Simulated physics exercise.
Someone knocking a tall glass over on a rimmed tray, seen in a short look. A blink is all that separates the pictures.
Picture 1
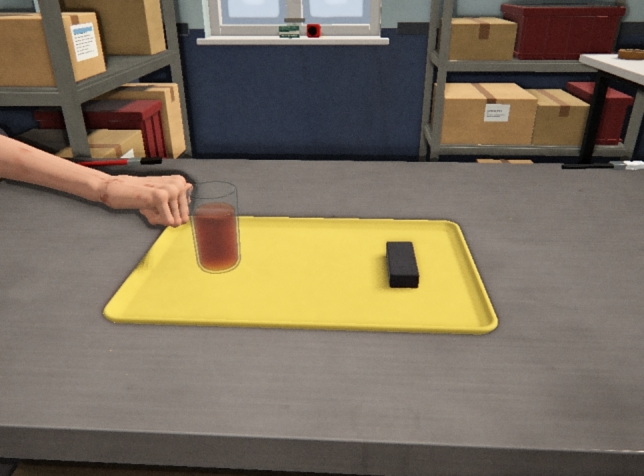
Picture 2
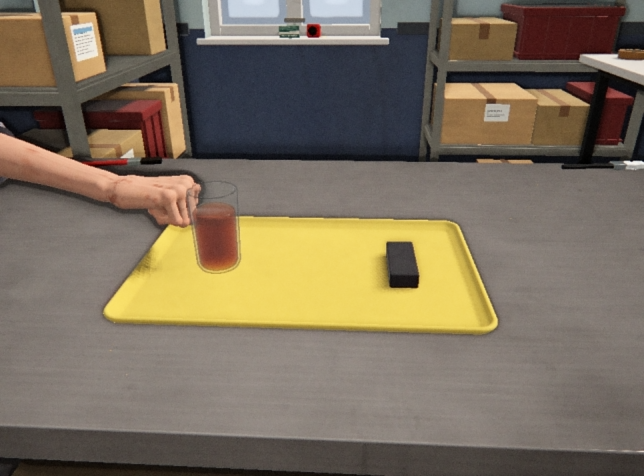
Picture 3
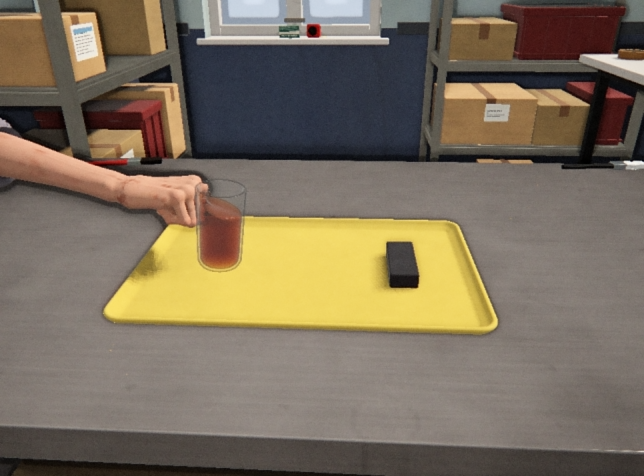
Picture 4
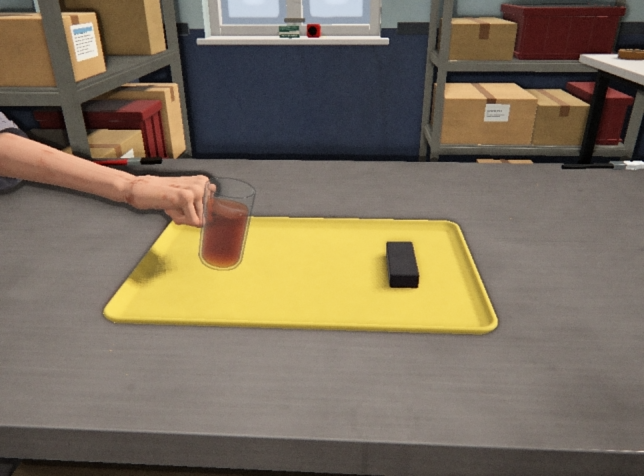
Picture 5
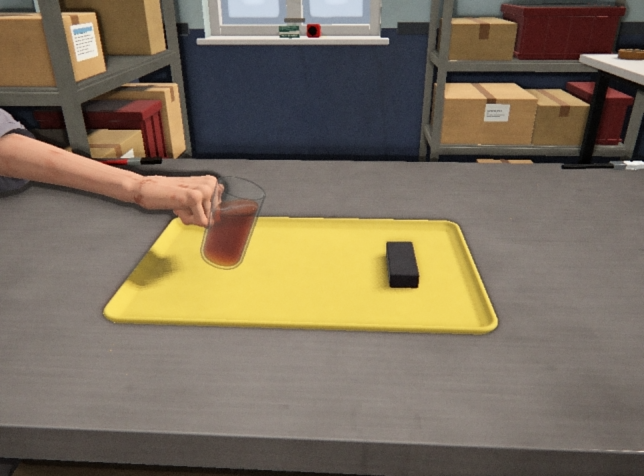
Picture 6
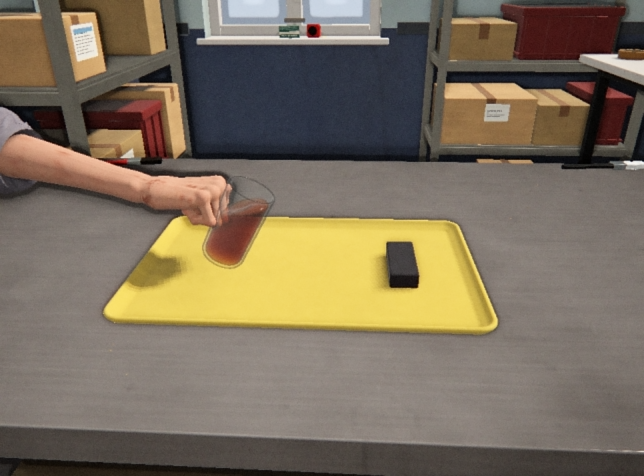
A hand reaches in from the left to a tall clear glass of reddish liquid on the left side of a rimmed yellow tray, with a small black block on the tray's right. The tray lies on a grey tabletop, seen from slightly above by a still camera, with shelves of boxes behind. The glass stands upright at first, then leans steadily rightward as the hand pushes near its top.
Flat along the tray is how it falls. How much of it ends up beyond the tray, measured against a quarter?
Less than a quarter ends up beyond the tray.
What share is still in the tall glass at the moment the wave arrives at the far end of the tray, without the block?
Around 60 percent.
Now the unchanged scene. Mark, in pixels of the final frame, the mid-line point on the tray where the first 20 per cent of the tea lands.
About (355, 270).
A moment on, the tall glass is falling and 100 per cent is in the glass, 0 on the tray and 0 above or beyond its rim.
Next, the tall glass lies on its side and 97 per cent is in the glass, 1 on the tray and 2 above or beyond its rim.
Then the tall glass lies on its side and 52 per cent is in the glass, 31 on the tray and 18 above or beyond its rim.
Later the tall glass lies on its side and 25 per cent is in the glass, 62 on the tray and 13 above or beyond its rim.
Finally, 88 per cent is held by tray and glass, 12 is off the tray.
